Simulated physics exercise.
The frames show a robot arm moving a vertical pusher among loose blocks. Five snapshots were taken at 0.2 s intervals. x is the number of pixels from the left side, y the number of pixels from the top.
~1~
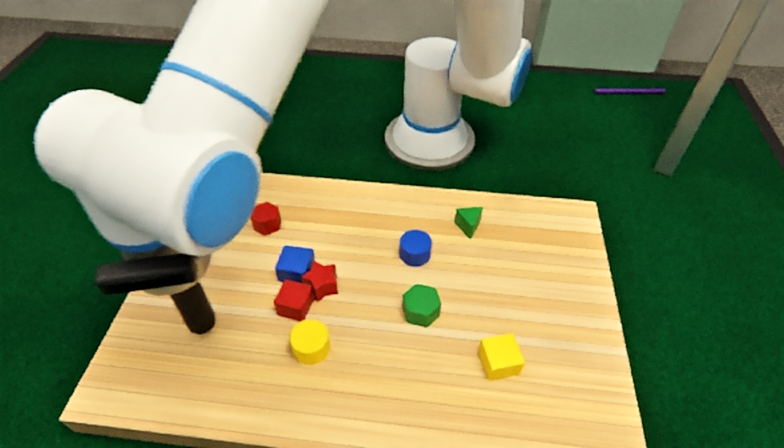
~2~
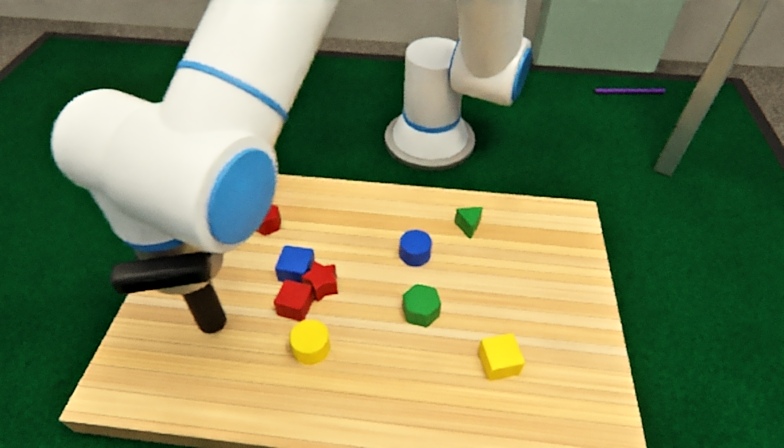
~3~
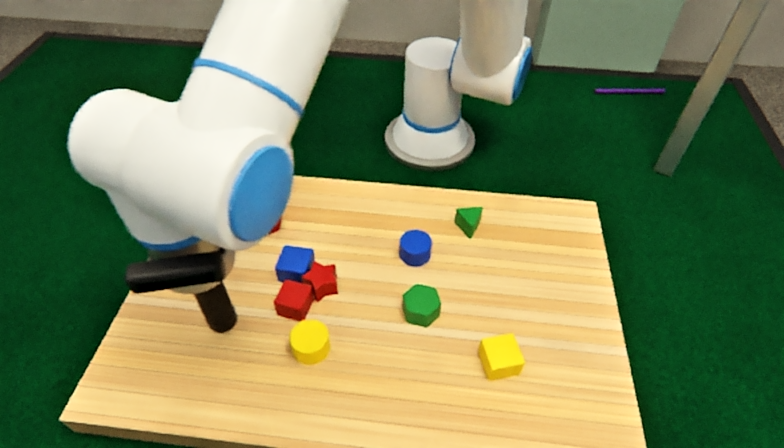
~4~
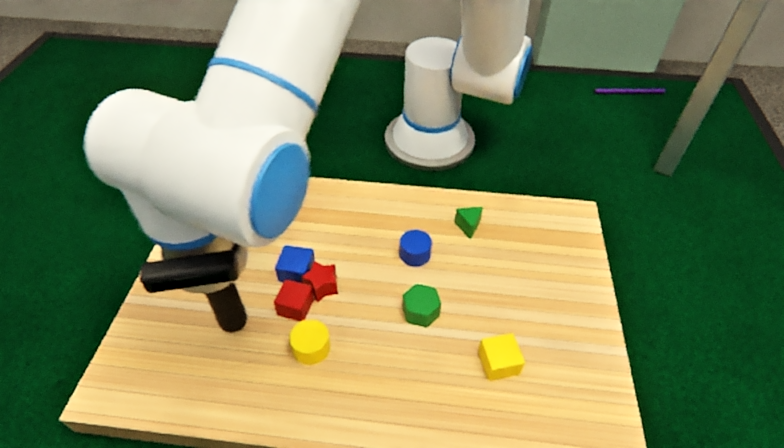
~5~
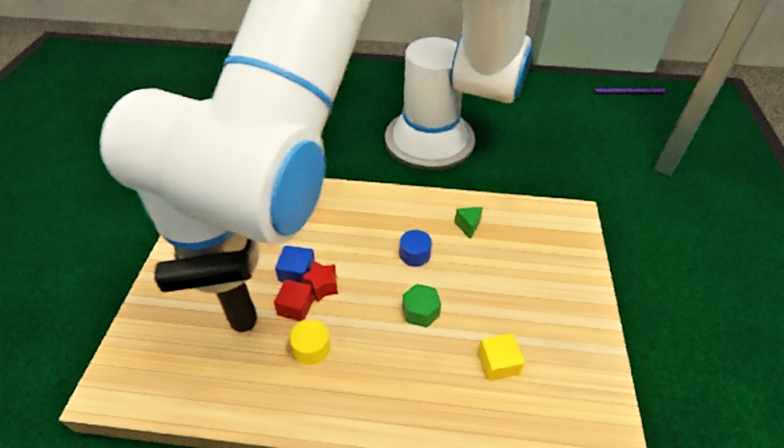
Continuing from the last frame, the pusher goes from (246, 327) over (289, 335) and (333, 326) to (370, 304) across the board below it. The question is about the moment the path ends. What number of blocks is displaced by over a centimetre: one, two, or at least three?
Answer: One block.
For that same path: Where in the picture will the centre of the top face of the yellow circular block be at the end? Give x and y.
At the end it should sit near (335, 344).
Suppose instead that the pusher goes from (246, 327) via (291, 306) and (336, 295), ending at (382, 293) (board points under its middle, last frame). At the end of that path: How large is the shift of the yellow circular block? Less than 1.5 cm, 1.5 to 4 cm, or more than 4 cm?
Within 1.5 cm.
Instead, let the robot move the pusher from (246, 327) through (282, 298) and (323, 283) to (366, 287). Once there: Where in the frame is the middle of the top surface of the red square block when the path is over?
Answer: (318, 296).
What follows on the original path. One third of the way, pusher (287, 329); yellow circular block (313, 337).
Two thirds of the way, pusher (332, 320); yellow circular block (335, 344).
At the end, pusher (369, 297); red square block not moved; yellow circular block (335, 344).
